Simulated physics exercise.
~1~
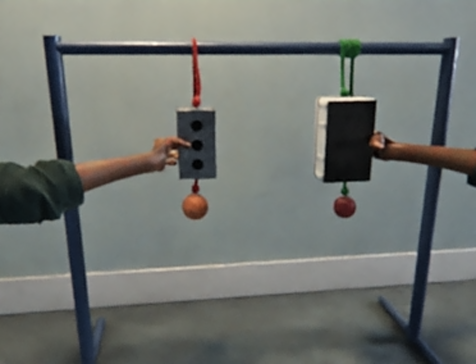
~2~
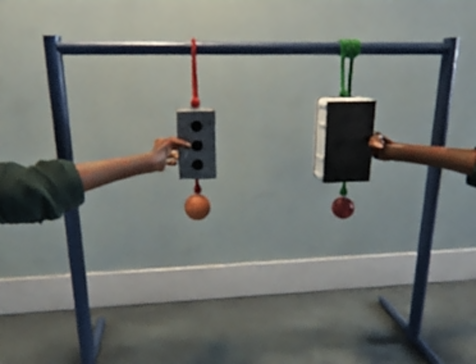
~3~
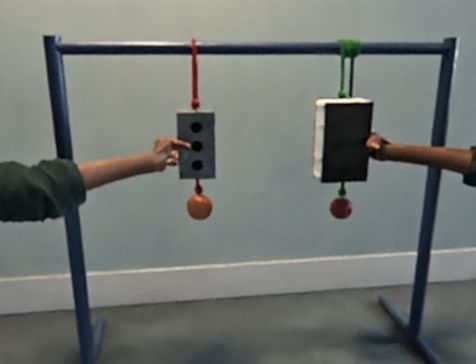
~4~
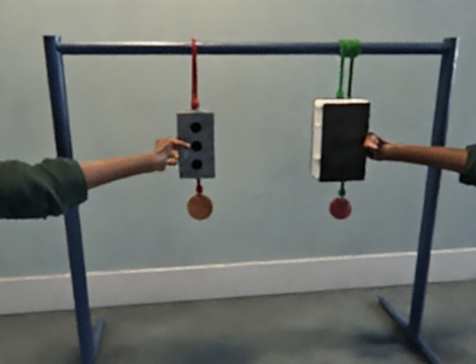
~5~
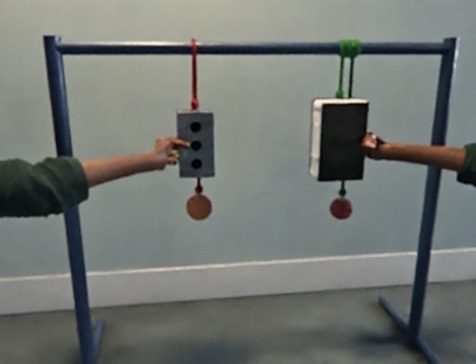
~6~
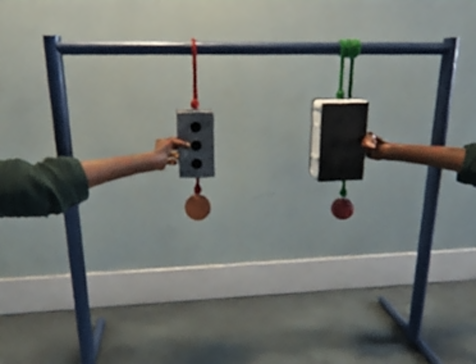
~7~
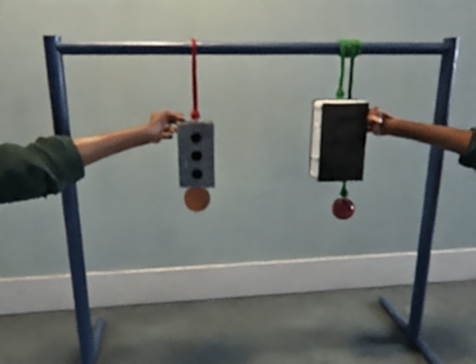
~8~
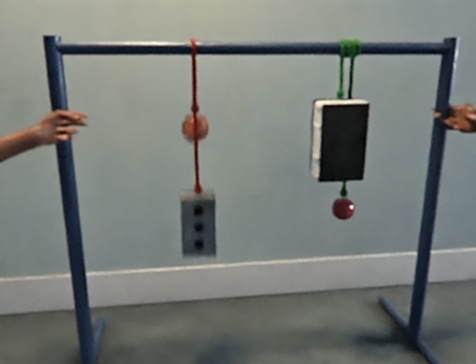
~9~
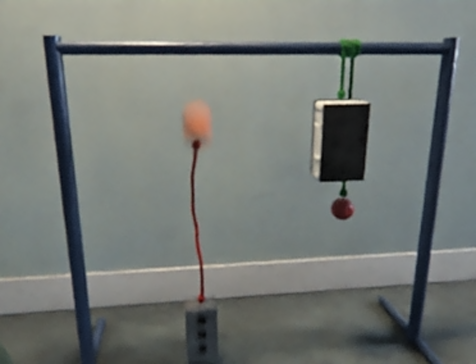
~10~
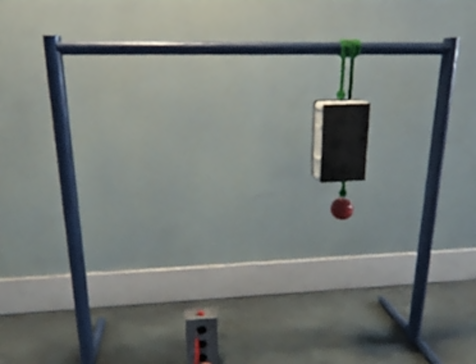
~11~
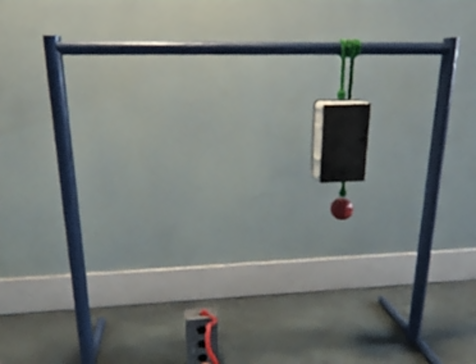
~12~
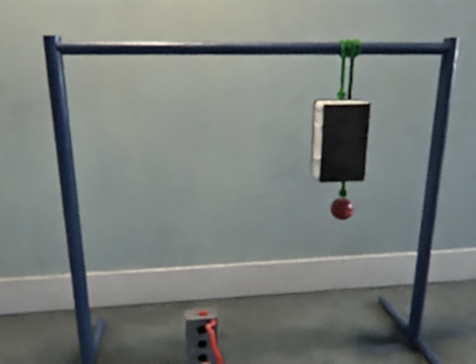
The gray block on the red rope dropped to the floor after two hands let go, its orange ball flying upward as the rope slid off the rail, while the black and white case stayed hanging from its green rope.
